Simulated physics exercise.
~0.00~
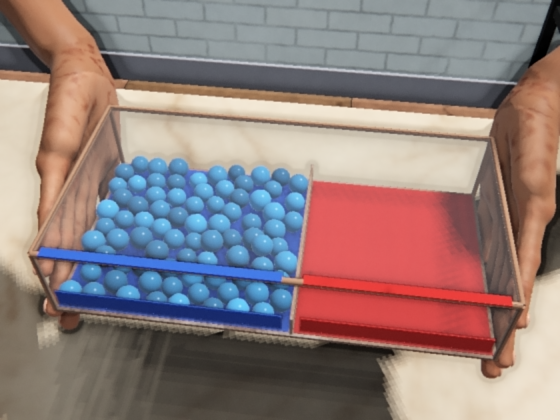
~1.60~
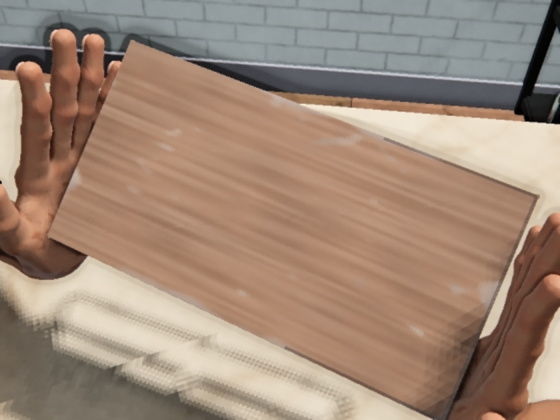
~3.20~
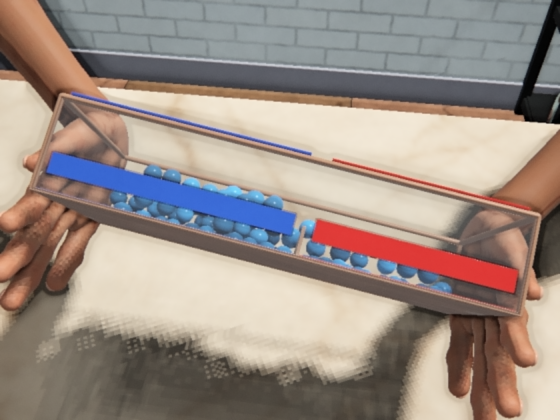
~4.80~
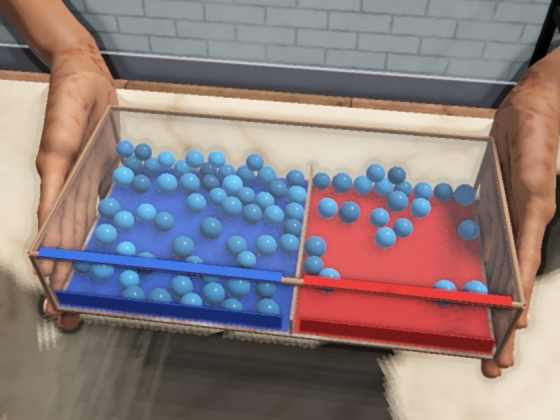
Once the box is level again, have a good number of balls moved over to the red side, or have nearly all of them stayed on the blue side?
A good number of the balls have moved over to the red side. The blue side still keeps the larger share, so both sides end up with a fair part of them.
